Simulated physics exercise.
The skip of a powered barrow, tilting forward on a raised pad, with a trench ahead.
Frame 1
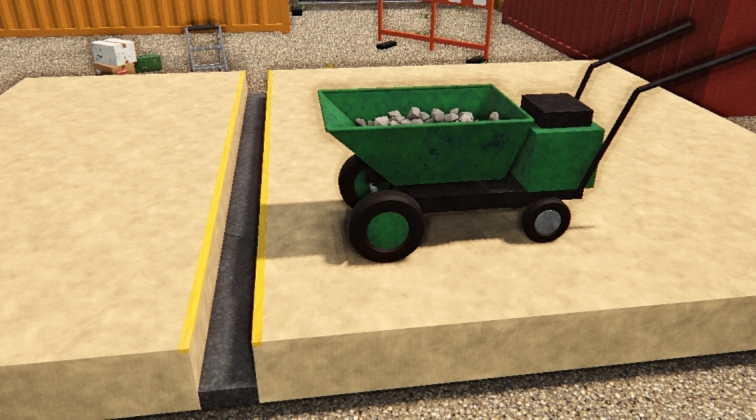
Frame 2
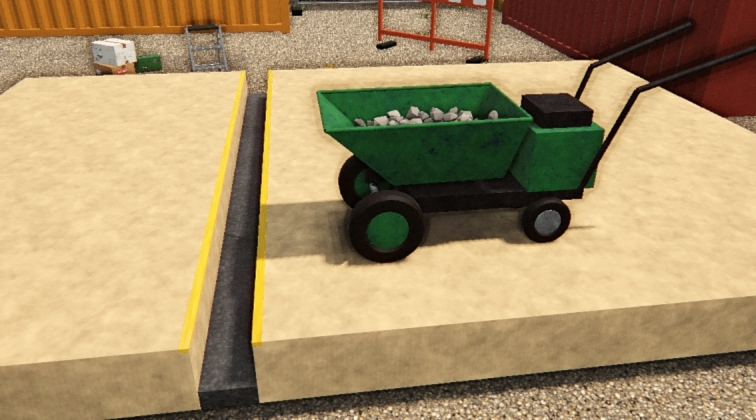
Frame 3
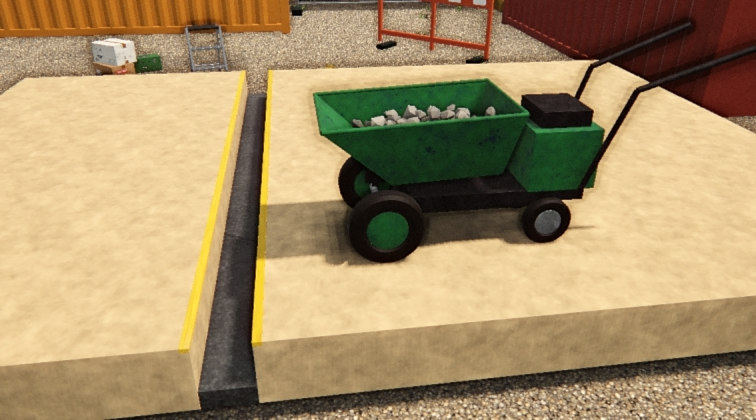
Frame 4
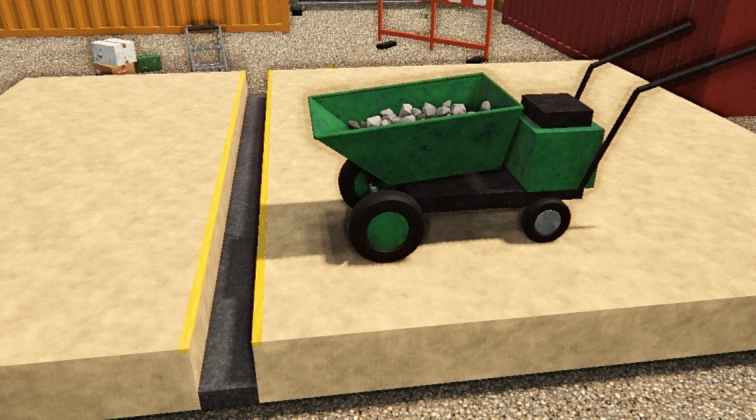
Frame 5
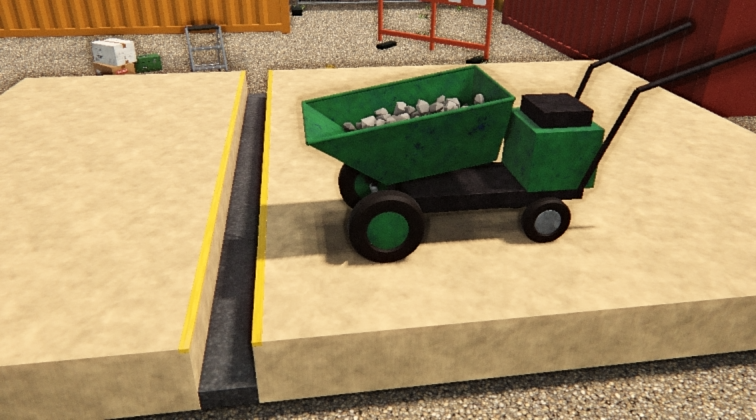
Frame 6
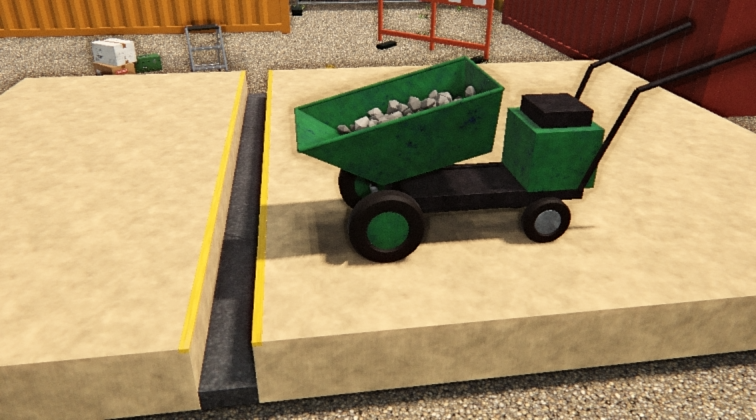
Green powered barrow standing on a pale raised pad beside a narrow trench, its skip of broken stones slowly tilting forward.
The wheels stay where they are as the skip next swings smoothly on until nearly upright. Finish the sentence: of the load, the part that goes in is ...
The majority.
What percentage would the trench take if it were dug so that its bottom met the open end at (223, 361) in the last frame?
It lands somewhere near 60 percent.
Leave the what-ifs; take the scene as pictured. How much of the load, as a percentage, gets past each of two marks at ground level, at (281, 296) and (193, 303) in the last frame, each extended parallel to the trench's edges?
First some 80, then 0 per cent.
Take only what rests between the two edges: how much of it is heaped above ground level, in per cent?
Roughly 5 %.
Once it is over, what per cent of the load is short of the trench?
Around 0 %.
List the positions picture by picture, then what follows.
Lip of the skip at (328, 130), level; top of the load at (444, 131), broken stones; first edge of the trench at (259, 297); far edge at (194, 302), the trench under half as wide as the skip, and about as deep as wide, in the first frame.
Lip of the skip at (326, 131), level; top of the load at (444, 130), in the second frame.
Lip of the skip at (322, 134), tipped barely; top of the load at (441, 128), in the third frame.
Lip of the skip at (316, 138), tipped a little; top of the load at (437, 125), in the fourth frame.
Lip of the skip at (308, 143), tipped a little; top of the load at (440, 116), in the fifth frame.
Lip of the skip at (299, 151), tipped clearly; top of the load at (448, 118); first edge of the trench at (259, 297); far edge at (194, 302), in the sixth frame.
Soon after the last picture, skip tipped steeply; all in the skip.
A little later, skip tipped right over; about half in the skip; a stray few short of the trench; about half in or heaped over the trench.
Later still, skip tipped right over; a small part in the skip; most in or heaped over the trench.
At rest, skip tipped right over; a small part in the skip; most in or heaped over the trench; none beyond it.
